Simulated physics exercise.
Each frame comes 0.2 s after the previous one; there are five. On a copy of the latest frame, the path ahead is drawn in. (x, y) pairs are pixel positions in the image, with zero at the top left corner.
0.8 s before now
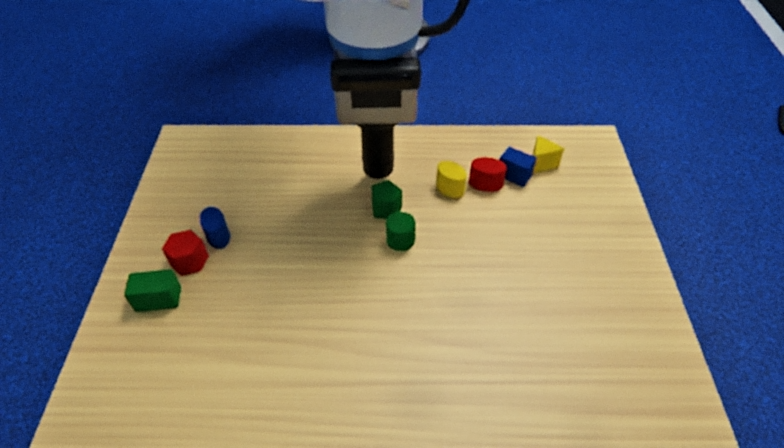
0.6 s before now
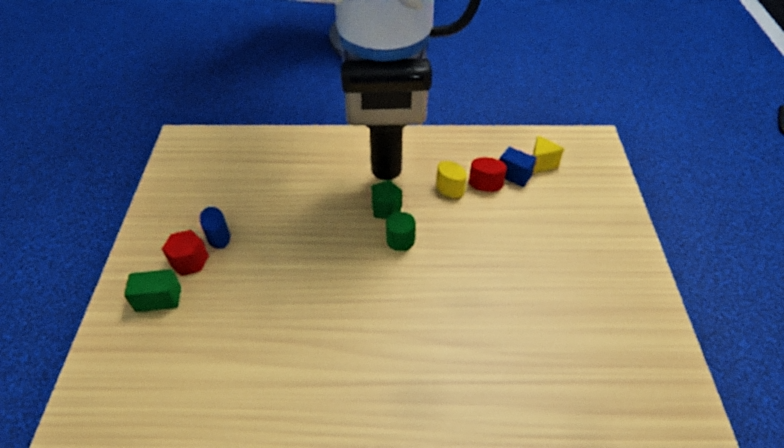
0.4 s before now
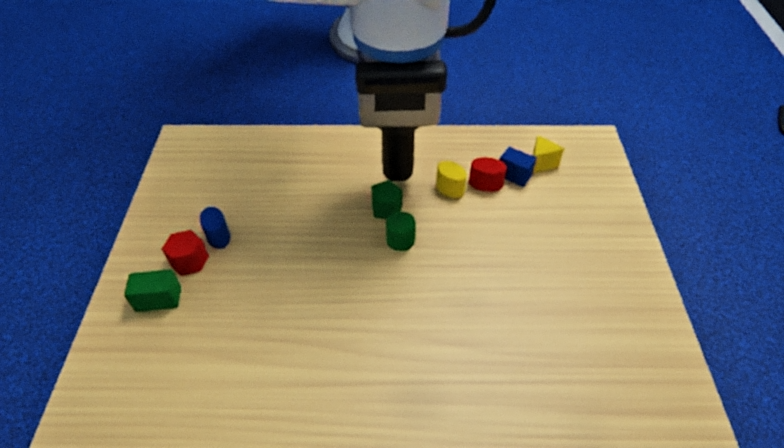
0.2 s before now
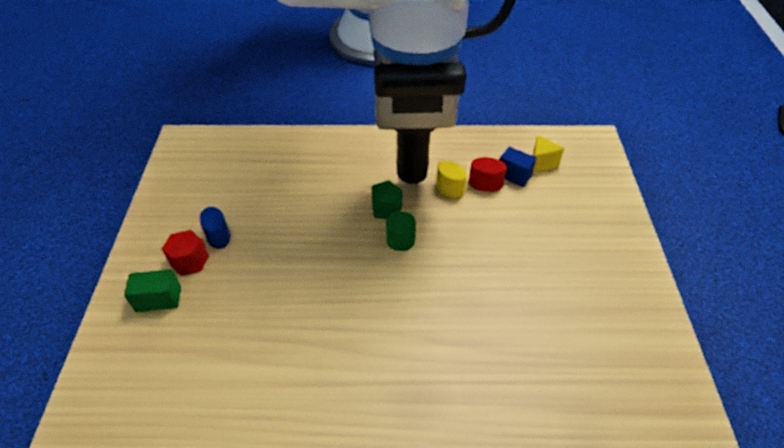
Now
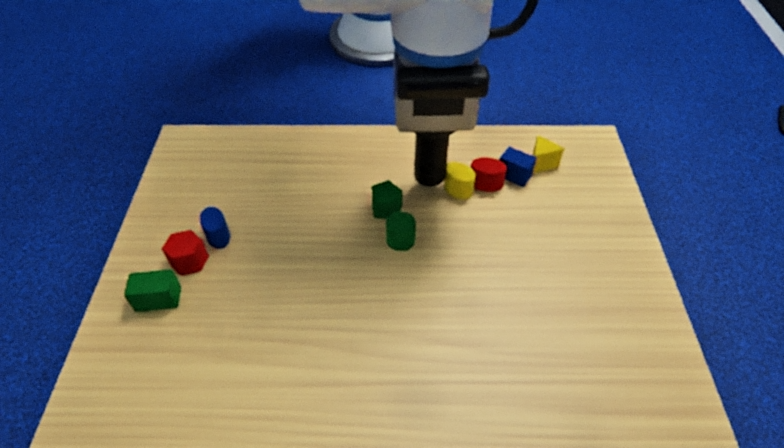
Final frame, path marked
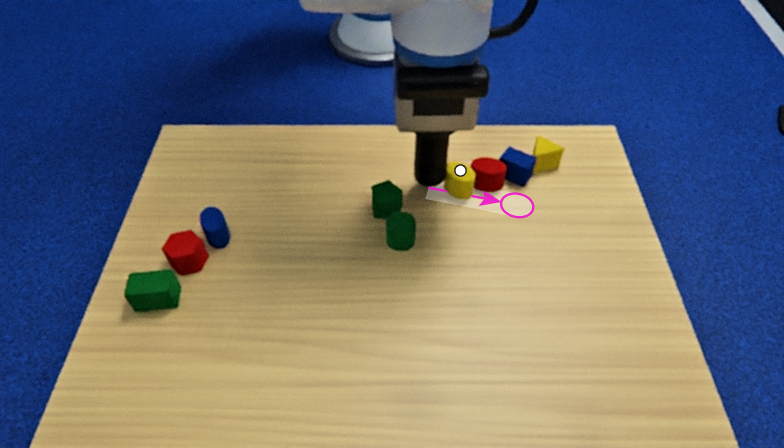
On a wooden board over blue carpet, a robot arm's black pusher slides right, nudging the yellow block toward the red one.
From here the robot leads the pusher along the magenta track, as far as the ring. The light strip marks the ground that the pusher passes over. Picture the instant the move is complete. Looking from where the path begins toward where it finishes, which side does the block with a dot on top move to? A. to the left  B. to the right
I'll go with B - to the right.
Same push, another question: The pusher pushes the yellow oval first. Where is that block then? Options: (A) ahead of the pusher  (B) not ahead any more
The one that fits is A, ahead of the pusher.
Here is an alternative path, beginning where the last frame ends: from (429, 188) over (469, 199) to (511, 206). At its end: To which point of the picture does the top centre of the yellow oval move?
The point I'd pick in the picture is (546, 192).
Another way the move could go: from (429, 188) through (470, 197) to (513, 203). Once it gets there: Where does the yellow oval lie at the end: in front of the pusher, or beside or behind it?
I think the pusher keeps pushing the yellow oval along right to the end.
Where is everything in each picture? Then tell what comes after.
Tip of the pusher at (378, 169), middles of tops, green five-sided block at (386, 191), yellow oval at (452, 170), red oval at (489, 164), blue rectangular block at (518, 157), in the first picture.
Pusher at (387, 170), nothing pushed, in the second picture.
Pusher at (398, 172), nothing pushed, in the third picture.
Pusher at (412, 174), nothing pushed, in the fourth picture.
Pusher at (430, 176), green five-sided block at (386, 191), yellow oval at (460, 171), red oval at (489, 164), blue rectangular block at (518, 157), in the fifth picture.
The line goes straight from (429, 188) to (517, 205); the dot is on the yellow oval.
What follows on the original path. One third of the way, pusher at (460, 182); yellow oval at (490, 180), turned 25° clockwise; red oval at (497, 162); blue rectangular block at (520, 155).
Two thirds of the way, pusher at (489, 187); yellow oval at (519, 189), turned 40° clockwise; red oval at (499, 162); blue rectangular block at (521, 154), turned 15° clockwise.
At the end, pusher at (520, 194); green five-sided block unmoved; yellow oval at (548, 198), turned 70° clockwise; red oval at (499, 162); blue rectangular block at (521, 154), turned 15° clockwise.
